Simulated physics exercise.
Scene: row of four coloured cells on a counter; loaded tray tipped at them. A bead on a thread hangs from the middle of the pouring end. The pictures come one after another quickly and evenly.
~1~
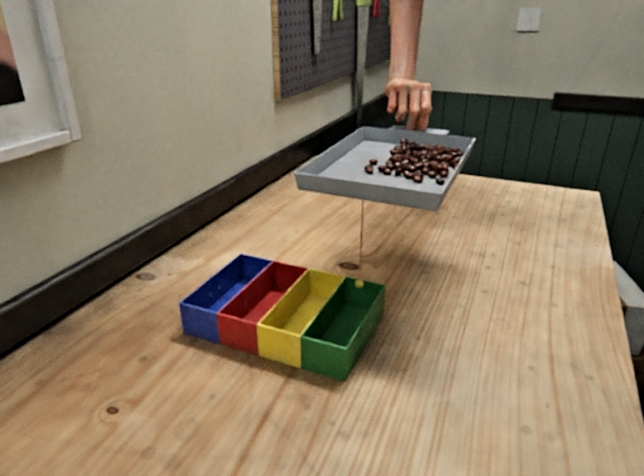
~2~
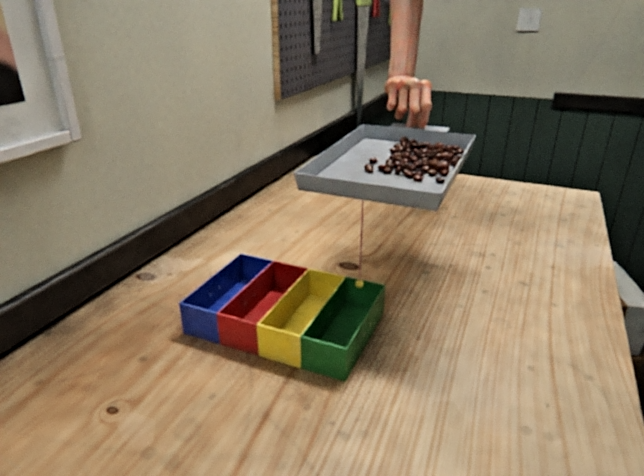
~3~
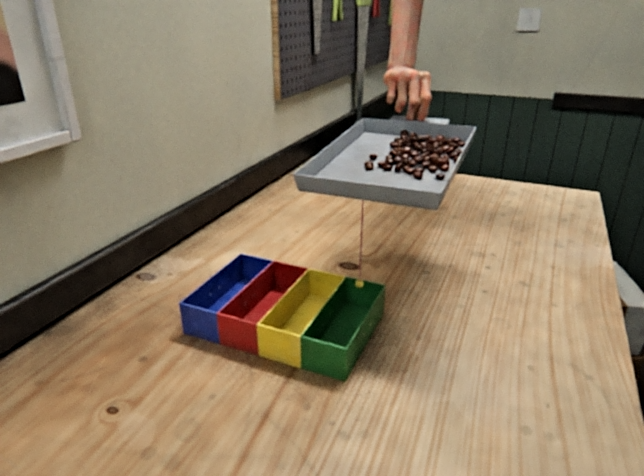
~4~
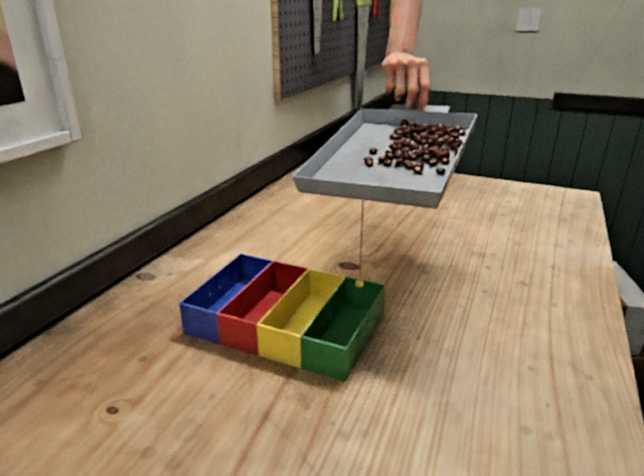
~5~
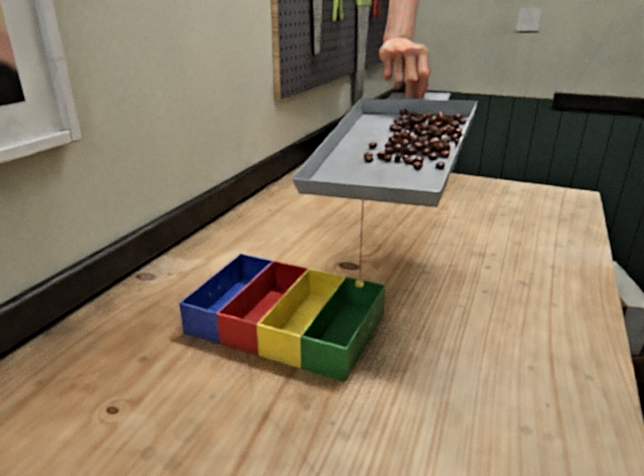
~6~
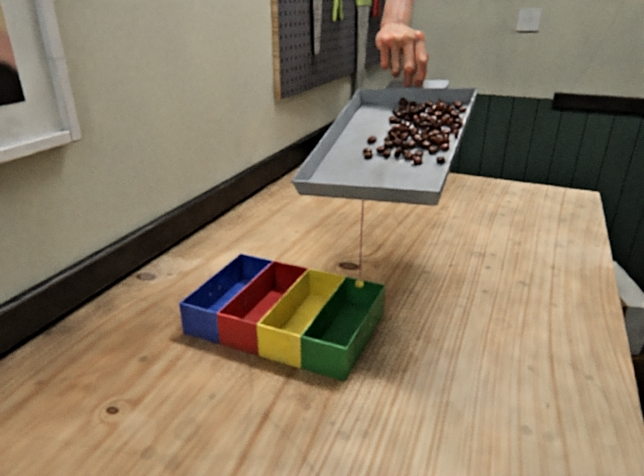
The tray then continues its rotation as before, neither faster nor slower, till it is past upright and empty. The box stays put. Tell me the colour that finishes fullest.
It's yellow.
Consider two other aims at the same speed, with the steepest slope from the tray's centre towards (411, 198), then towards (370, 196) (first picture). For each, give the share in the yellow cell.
First case about 0 percent; second case about 10 percent.
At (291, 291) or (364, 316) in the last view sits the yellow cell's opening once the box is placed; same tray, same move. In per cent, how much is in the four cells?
Well, you'd get about 90 per cent and then about 100 per cent.
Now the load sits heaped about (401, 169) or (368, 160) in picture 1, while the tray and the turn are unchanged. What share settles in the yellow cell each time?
Around 60 percent the first time, around 60 percent the second.
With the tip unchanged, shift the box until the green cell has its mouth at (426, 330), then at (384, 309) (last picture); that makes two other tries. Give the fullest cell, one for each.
That blue cell, then the cell in red.
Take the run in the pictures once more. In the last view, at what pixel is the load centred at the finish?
Around (303, 328).
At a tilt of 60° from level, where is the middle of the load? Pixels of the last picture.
In the last view the centre sits at roughly (339, 182).
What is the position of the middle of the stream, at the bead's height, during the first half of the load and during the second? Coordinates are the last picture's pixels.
First close to (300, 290), next close to (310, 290).
Soon, tray tipped steeply; nearly all on the tray; a stray few falling or outside the box.
A while on, tray tipped right over; about two thirds on the tray; about a quarter in the yellow cell; a small part in the red cell; a small part in the green cell; a small part falling or outside the box.
Towards the end, tray tipped past a quarter turn; about half in the yellow cell; about a quarter in the green cell; about a quarter in the red cell; a stray few in the blue cell; a stray few falling or outside the box.
Finally, tray tipped past a quarter turn; about half in the yellow cell; about a quarter in the green cell; about a quarter in the red cell; a stray few in the blue cell; a stray few outside the box.
